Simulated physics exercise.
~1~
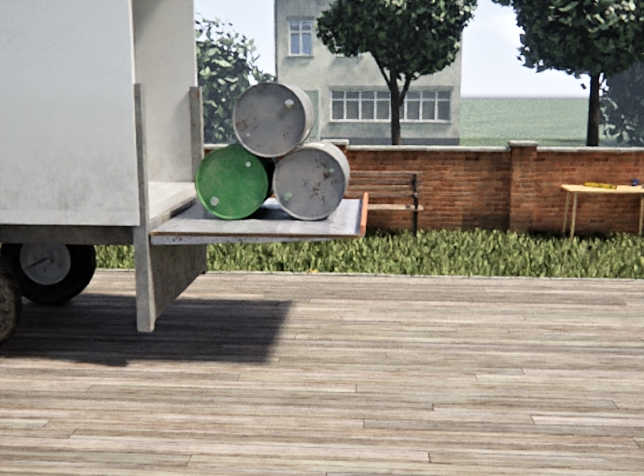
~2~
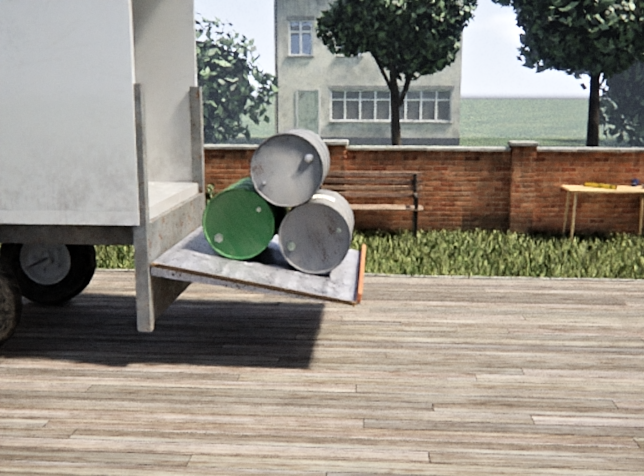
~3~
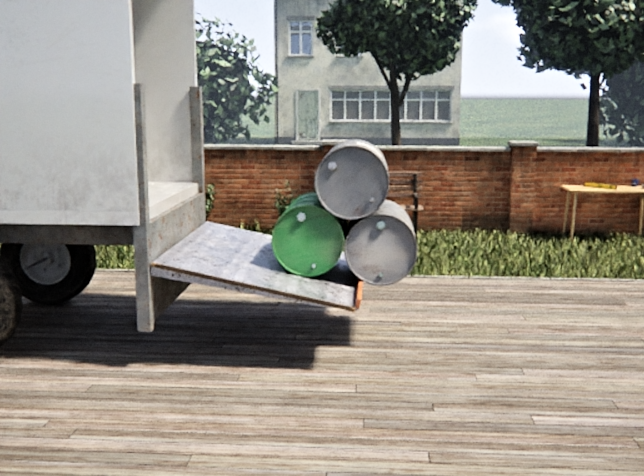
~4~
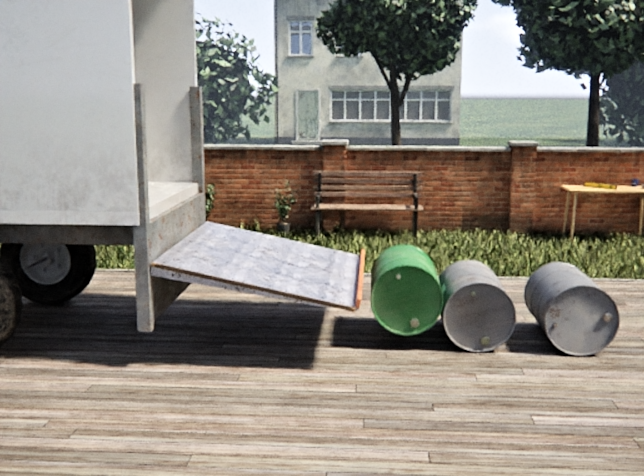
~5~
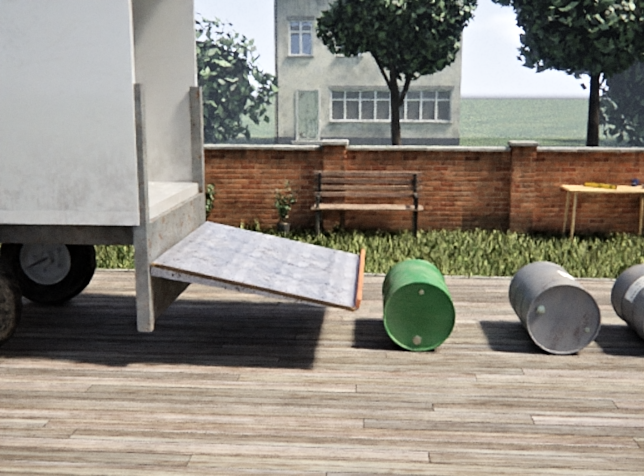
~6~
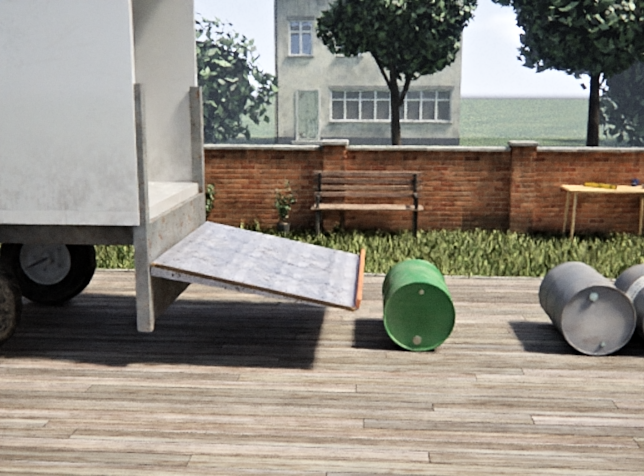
On a sunlit deck of wooden planks, seen from the side by a still camera, a pale truck stands at the left with its tail-lift raised, a brick wall, bench and trees behind. Three drums lie stacked end-on on the platform, a green one at lower left, a grey one beside it and another grey on top. The platform lowers and tips down to the right, and the drums slide and roll toward its orange edge. All three go over it onto the deck. The grey drums roll away right, while the green one settles just beyond the platform.
